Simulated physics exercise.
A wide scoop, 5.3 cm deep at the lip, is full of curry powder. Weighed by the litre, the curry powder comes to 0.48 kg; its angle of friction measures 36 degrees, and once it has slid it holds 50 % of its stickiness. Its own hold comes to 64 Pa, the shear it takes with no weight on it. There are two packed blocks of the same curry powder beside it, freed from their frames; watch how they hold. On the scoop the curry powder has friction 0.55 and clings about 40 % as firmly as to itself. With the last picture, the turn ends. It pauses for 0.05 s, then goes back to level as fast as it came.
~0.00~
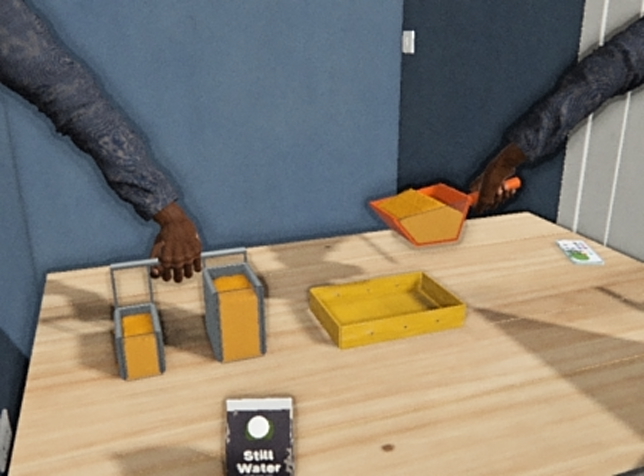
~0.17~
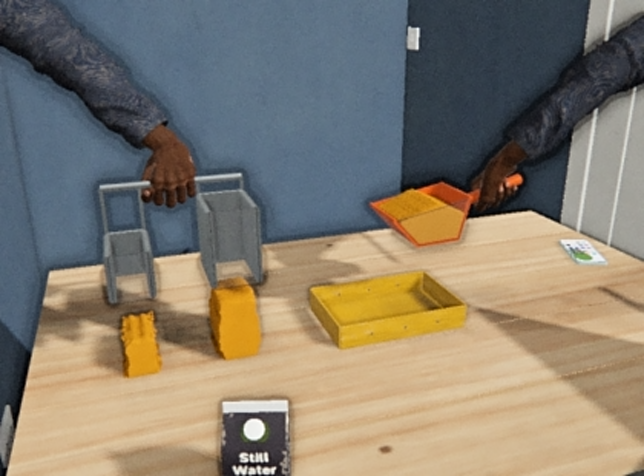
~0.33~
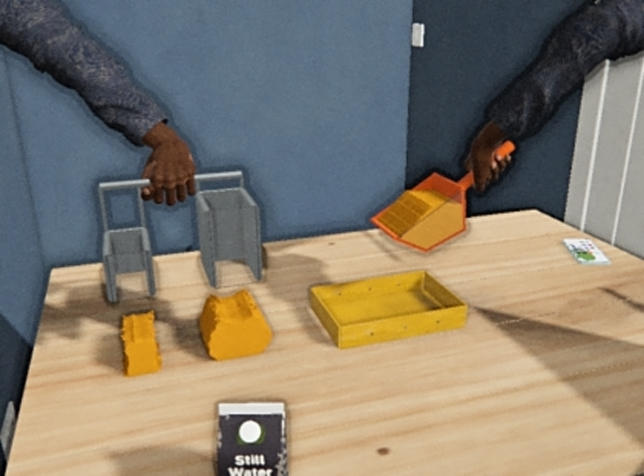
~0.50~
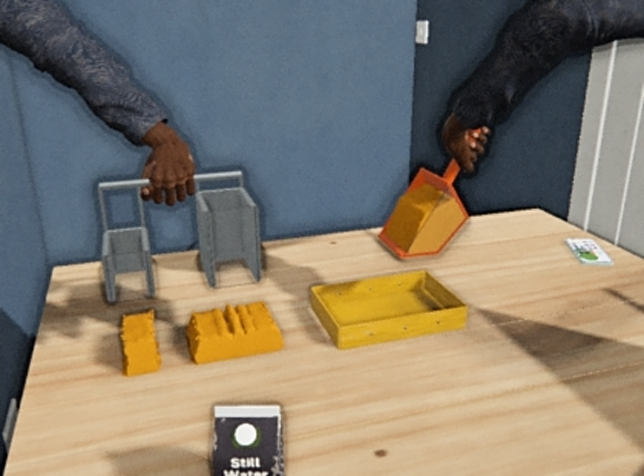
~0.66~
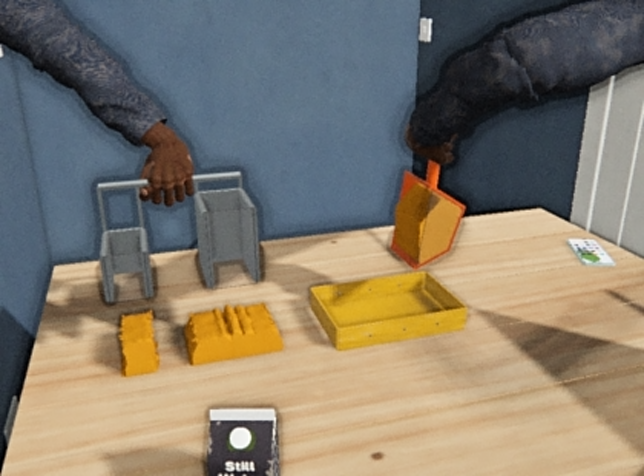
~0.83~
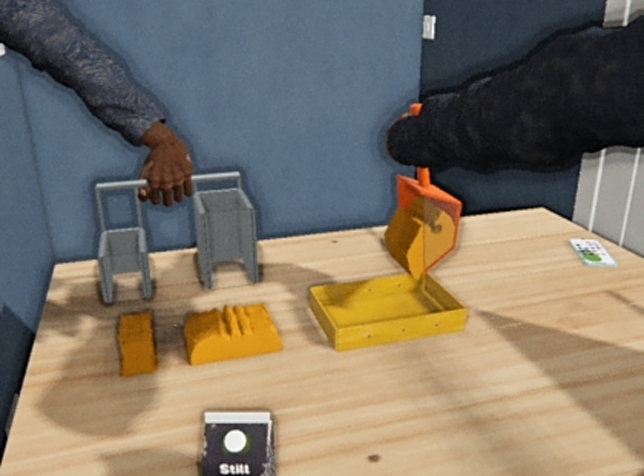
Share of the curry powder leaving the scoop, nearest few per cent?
70 %.
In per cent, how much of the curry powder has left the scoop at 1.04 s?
Share at that time: About 65 %.
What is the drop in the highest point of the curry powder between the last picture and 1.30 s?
4.0 cm.
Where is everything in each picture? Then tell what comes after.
Lip at (396, 218), tilt 0 degrees; highest point of the curry powder at (435, 205); test blocks 6.4 cm, 12 cm high (left to right), in the first frame.
Lip at (396, 220), tilt 2 degrees; highest point of the curry powder at (437, 205); test blocks 6.4 cm, 11 cm high (left to right), in the second frame.
Lip at (396, 237), tilt 23 degrees; highest point of the curry powder at (442, 206); test blocks 6.4 cm, 8.0 cm high (left to right), in the third frame.
Lip at (402, 255), tilt 48 degrees; highest point of the curry powder at (452, 200); test blocks 6.4 cm, 5.4 cm high (left to right), in the fourth frame.
Lip at (415, 267), tilt 73 degrees; highest point of the curry powder at (444, 199); test blocks 6.4 cm, 5.3 cm high (left to right), in the fifth frame.
Lip at (423, 271), tilt 86 degrees; highest point of the curry powder at (445, 213); test blocks 6.4 cm, 5.3 cm high (left to right), in the sixth frame.
By 1.04 s, the scoop is at 73 degrees and 67 % has left it.
By 1.30 s, the scoop is at 34 degrees and 70 % has left it.
By 1.55 s, the scoop is at 1 degrees and 70 % has left it.
By 1.81 s, the scoop is at 0 degrees and 70 % has left it.
By 2.07 s, at the end, the scoop is at 0 degrees and 70 % has left it.
